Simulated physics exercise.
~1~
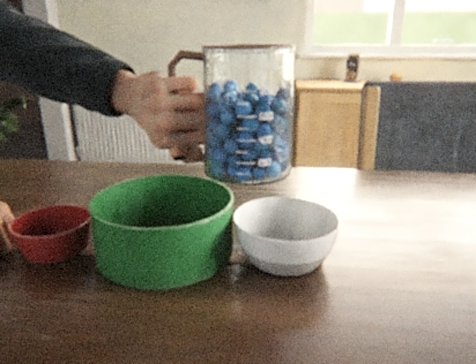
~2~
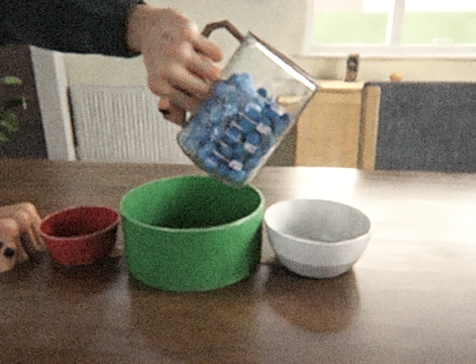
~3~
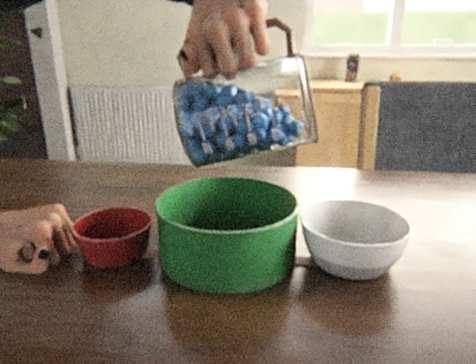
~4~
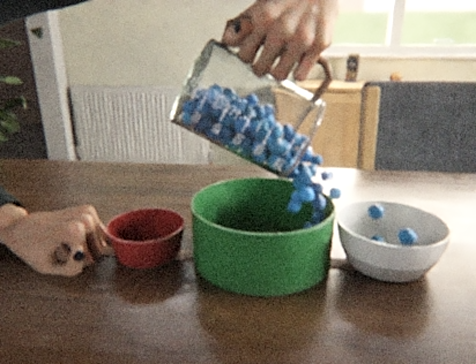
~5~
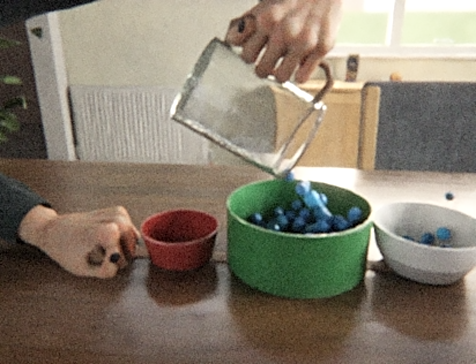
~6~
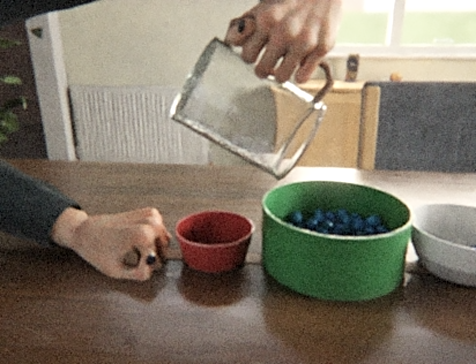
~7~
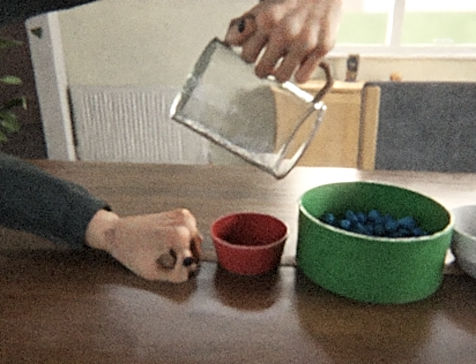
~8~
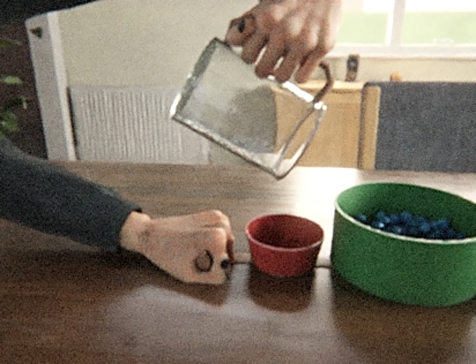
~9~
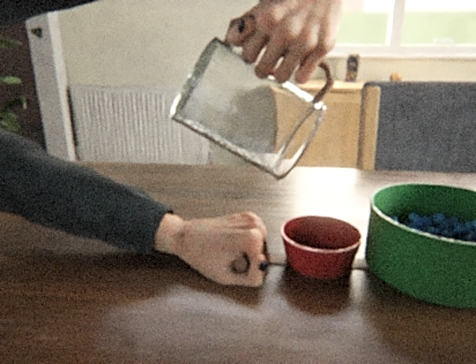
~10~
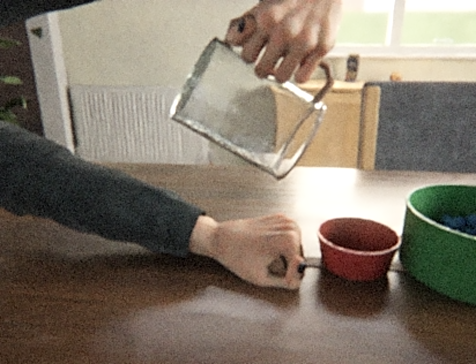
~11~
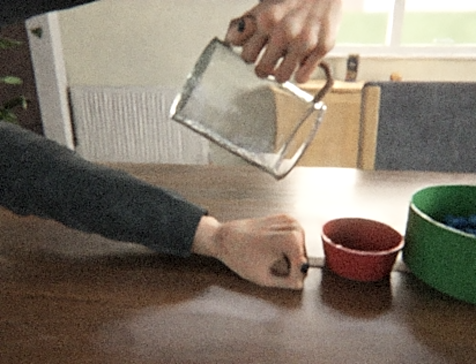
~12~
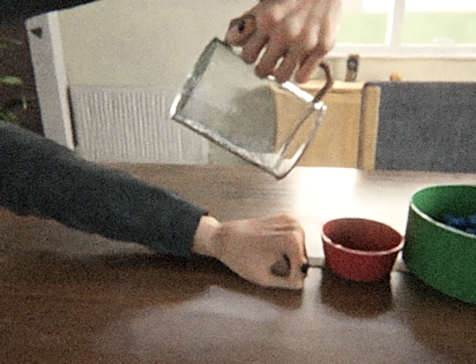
At a dark wooden table in a bright room, seen from the front by a still camera, a hand holds a clear jug of blue balls above a red dish, a green pot and a white bowl, lined up left to right. Another hand at the left slides the row steadily rightward while the jug tips over. The balls spill out, a few landing in the white bowl and most in the green pot. The emptied jug stays tilted as the row keeps moving, carrying the white bowl out of view. Finally the row stops, with the red dish empty and the green pot partly visible at the right edge.
